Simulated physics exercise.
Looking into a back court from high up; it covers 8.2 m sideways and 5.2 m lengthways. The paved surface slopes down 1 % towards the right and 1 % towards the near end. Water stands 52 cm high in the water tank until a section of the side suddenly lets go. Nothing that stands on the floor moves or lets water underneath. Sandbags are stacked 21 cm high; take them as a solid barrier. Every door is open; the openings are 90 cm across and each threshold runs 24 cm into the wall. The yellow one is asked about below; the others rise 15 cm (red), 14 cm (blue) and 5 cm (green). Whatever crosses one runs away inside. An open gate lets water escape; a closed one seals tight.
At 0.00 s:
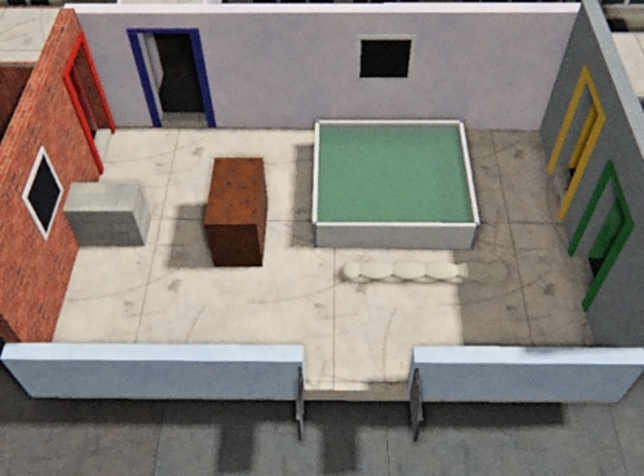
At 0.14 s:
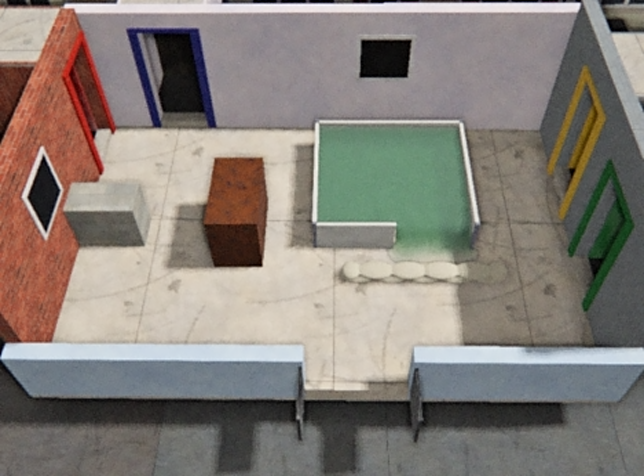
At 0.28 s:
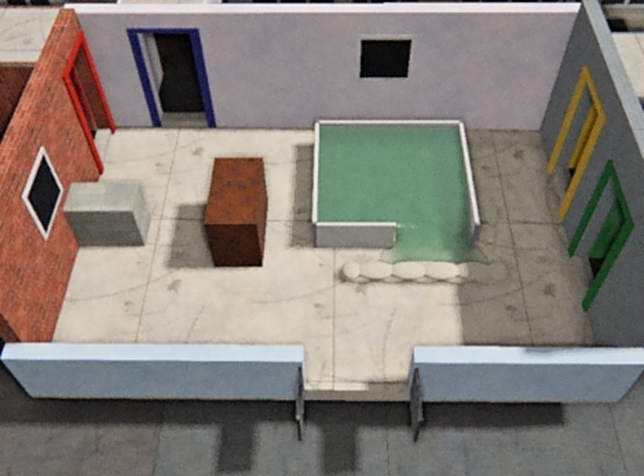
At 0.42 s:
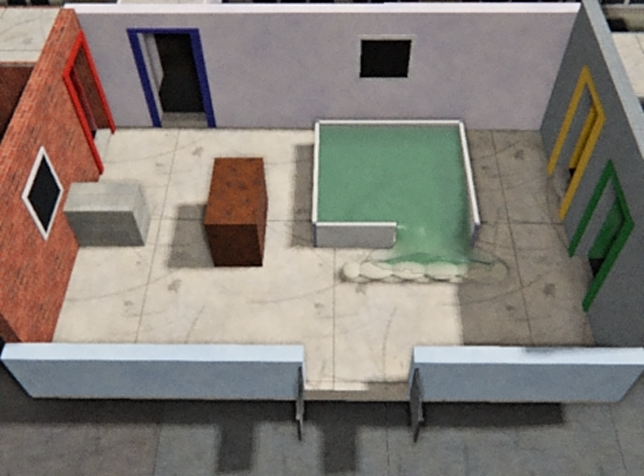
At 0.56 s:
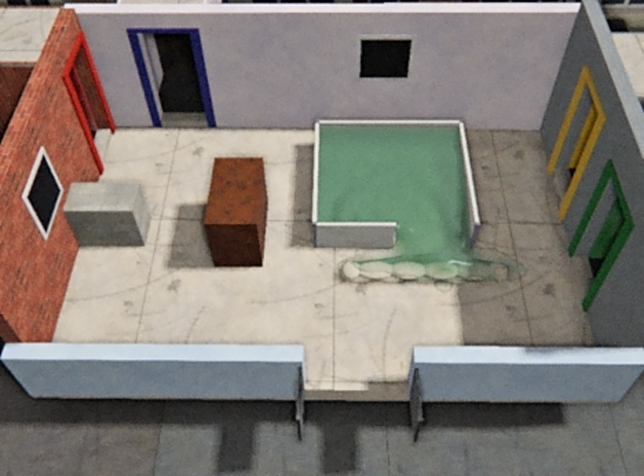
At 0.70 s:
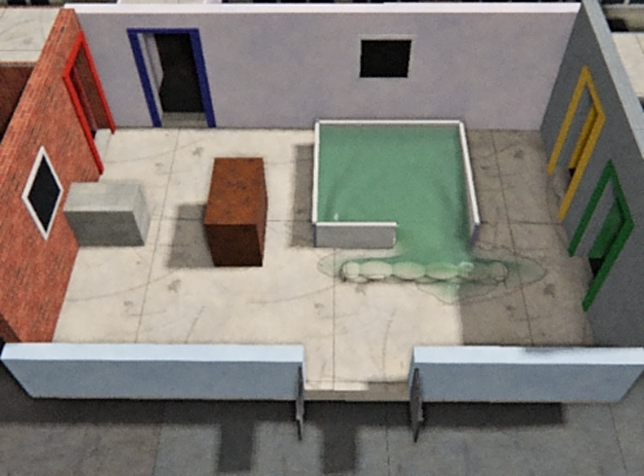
In a walled court, green water pours from a tank's front gap and spreads around sandbags.
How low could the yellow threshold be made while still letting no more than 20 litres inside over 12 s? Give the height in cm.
At least 6 cm or so.
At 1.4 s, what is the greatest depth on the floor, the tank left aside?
Up to some 46 cm.
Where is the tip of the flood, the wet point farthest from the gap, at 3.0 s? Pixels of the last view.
At about (149, 339).
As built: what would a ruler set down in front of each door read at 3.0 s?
Depths in cm: Red 0, blue 0, yellow 9, green 11.
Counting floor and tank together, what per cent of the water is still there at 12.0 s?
About 78 per cent.
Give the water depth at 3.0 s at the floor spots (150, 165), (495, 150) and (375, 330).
Roughly 0, 2 and 2 cm, in turn.
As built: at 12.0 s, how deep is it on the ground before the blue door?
Roughly 1.5 cm deep.
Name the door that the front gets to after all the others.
Last comes the red one.
After 1.4 s water covers 25 % of the floor, deepest (46 cm) near (447, 256); it has not reached the yellow door.
After 3.0 s water covers 55 % of the floor, deepest (34 cm) near (437, 265); 9 cm at the yellow door, 0 litres in over its 25 cm threshold.
After 12.0 s water covers 95 % of the floor, deepest (15 cm) near (426, 265); 6 cm at the yellow door, 0 litres in over its 25 cm threshold.
At the yellow door as built, the water arrived by 1.7 s and peaked near 11 cm at 5.4 s.
With a threshold of 5.5 cm, 26 litres would have come in within the 12 s; with 6.5 cm, 16 litres. So under 20 litres takes about 6 cm.
